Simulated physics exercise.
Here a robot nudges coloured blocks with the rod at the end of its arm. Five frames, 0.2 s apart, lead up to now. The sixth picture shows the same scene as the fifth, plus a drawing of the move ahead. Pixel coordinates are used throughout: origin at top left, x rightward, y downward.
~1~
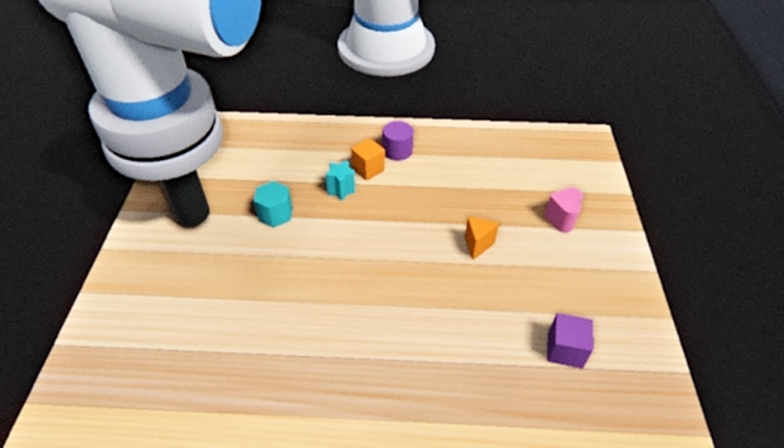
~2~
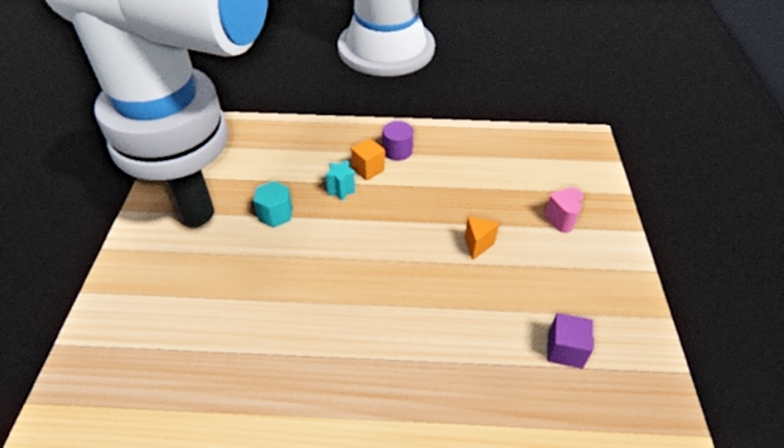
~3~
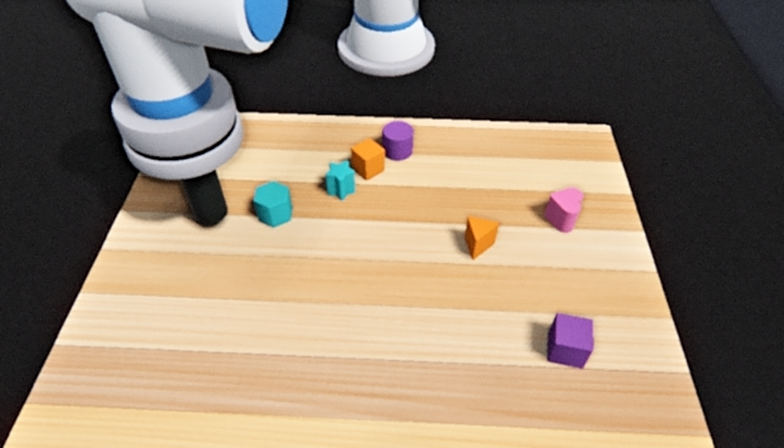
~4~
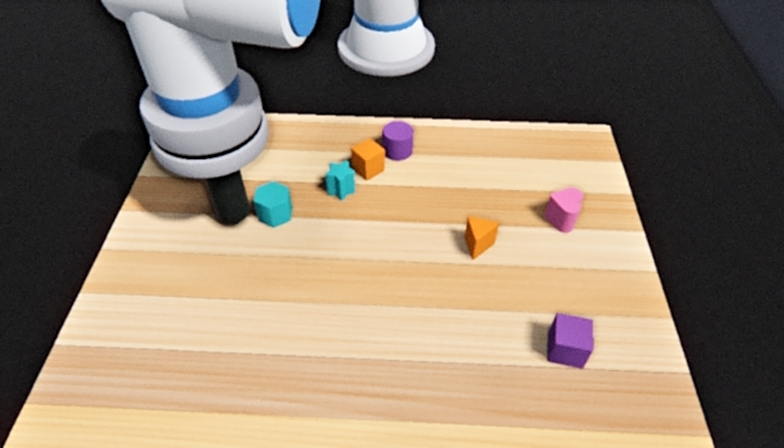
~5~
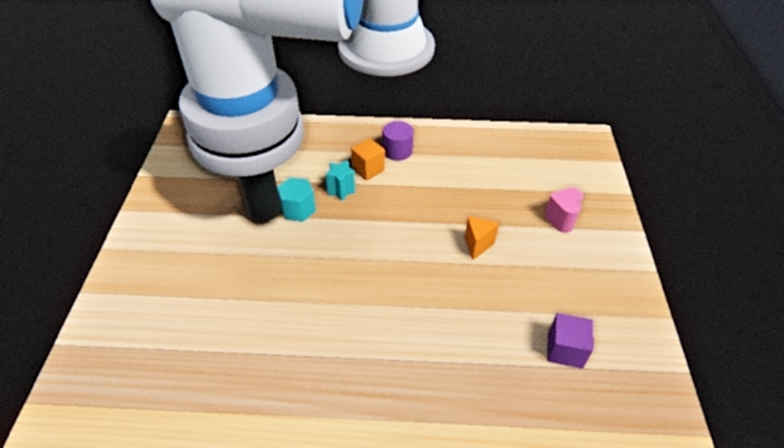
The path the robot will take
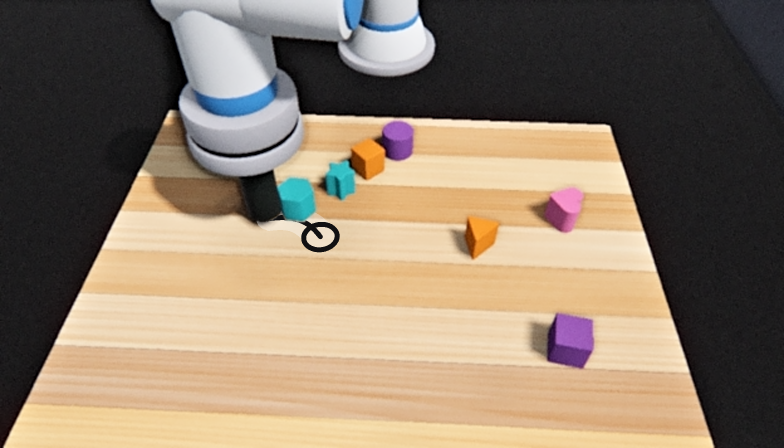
A robot arm moves its black rod right and pushes the turquoise hexagon slightly right.
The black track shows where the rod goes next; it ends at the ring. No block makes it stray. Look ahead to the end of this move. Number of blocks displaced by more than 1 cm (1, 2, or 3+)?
Blocks moved: One.
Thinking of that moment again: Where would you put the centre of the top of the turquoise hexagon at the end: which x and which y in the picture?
I'd say the turquoise hexagon ends with its top centre at (323, 182).
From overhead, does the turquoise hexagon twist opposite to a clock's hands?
I'd say yes.
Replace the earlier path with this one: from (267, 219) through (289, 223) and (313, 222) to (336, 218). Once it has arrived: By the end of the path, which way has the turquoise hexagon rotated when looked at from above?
It swings round anticlockwise.
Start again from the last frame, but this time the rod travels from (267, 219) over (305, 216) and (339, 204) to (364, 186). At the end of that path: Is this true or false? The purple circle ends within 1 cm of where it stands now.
My answer: False.
Path on the board, from (267, 219) over (289, 218) and (308, 224) to (320, 237).
On the path given first. Halfway along, rod at (298, 211); turquoise hexagon at (322, 182), turned 35° anticlockwise; turquoise star at (343, 167).
At the end, rod at (319, 228); turquoise hexagon at (323, 182), turned 35° anticlockwise; turquoise star at (343, 167).
